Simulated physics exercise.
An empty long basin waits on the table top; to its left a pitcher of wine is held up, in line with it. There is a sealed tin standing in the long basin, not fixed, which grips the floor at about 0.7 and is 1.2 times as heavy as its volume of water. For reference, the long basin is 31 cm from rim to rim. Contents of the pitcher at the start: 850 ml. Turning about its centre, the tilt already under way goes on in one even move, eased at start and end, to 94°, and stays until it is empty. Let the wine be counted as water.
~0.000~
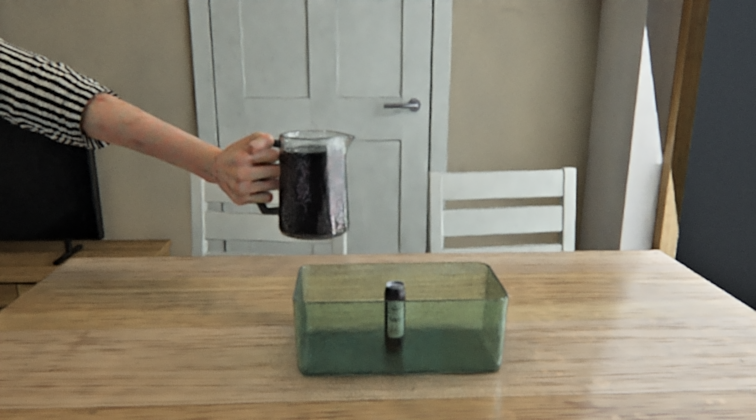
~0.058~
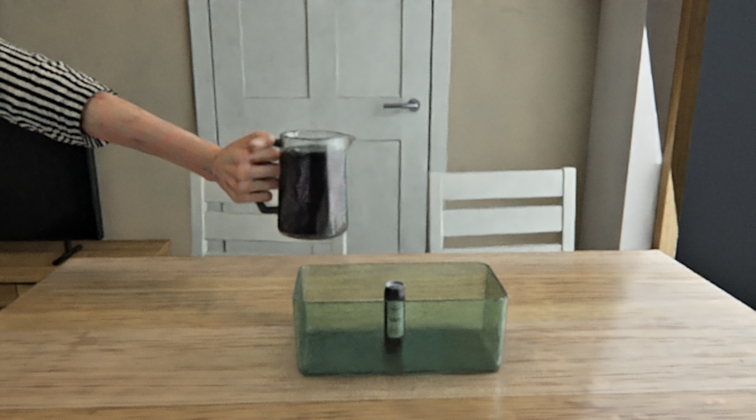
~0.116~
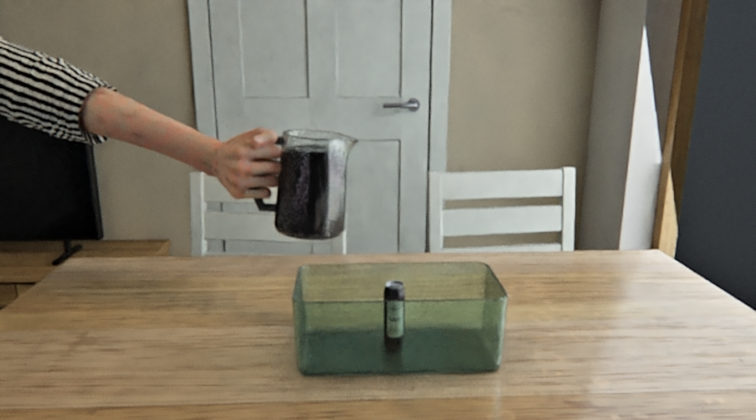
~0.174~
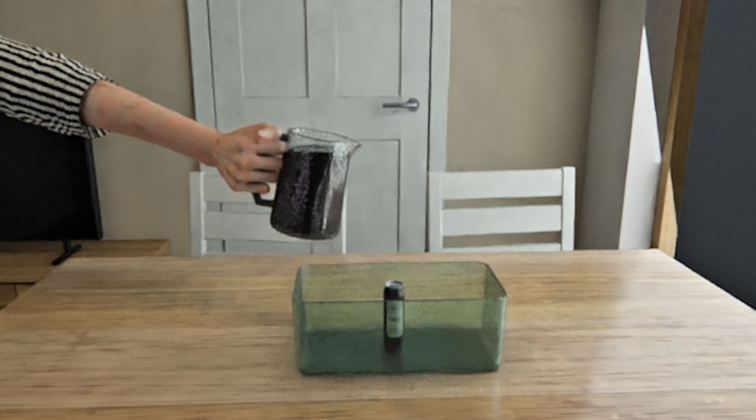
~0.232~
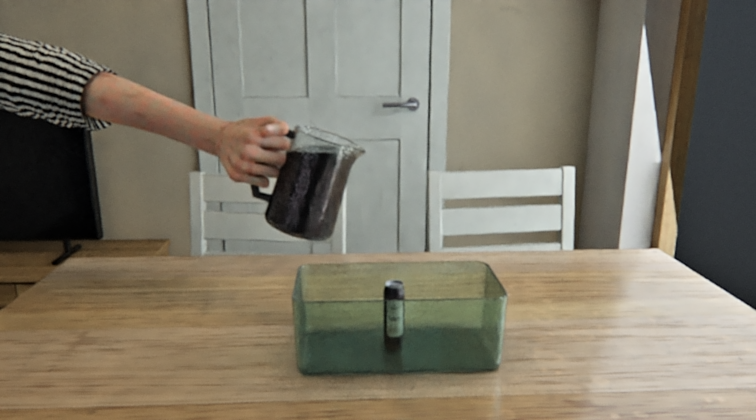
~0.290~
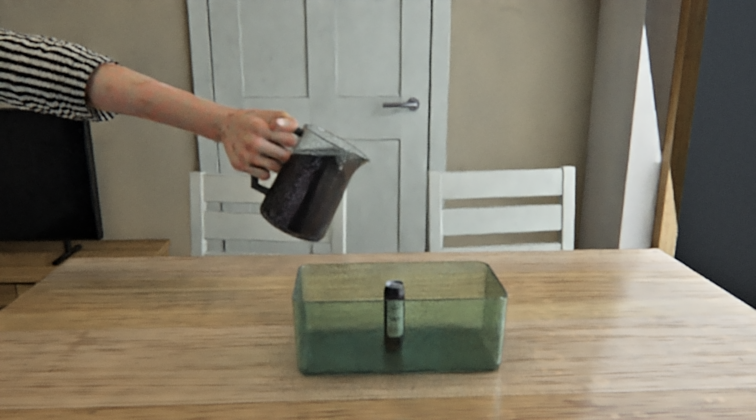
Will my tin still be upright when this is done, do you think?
Yes, it will be.
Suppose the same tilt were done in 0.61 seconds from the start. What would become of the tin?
Then the tin does not tip.
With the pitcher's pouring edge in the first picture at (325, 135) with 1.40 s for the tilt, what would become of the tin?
Then it tips over.
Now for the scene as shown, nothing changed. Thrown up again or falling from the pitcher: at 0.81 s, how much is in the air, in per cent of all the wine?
Close to 22 in every hundred parts.
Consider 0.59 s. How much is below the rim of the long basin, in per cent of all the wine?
Estimate - around 4 in a hundred parts.
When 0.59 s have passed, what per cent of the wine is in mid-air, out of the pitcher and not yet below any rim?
Near 14 per cent of it all.
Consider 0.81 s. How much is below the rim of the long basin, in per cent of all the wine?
Around 34 parts in a hundred.
After 0.59 s the tilt is 79° and 81 per cent is still to pour; the tin stands where it began.
After 0.81 s the tilt is 94° and 45 per cent is still to pour; the tin stands where it began.
After 1.05 s the tilt is 94° and 20 per cent is still to pour; the tin stands where it began.
After 1.30 s the tilt is 94° and 10 per cent is still to pour; the tin stands where it began.
In the end the tin stands where it began.
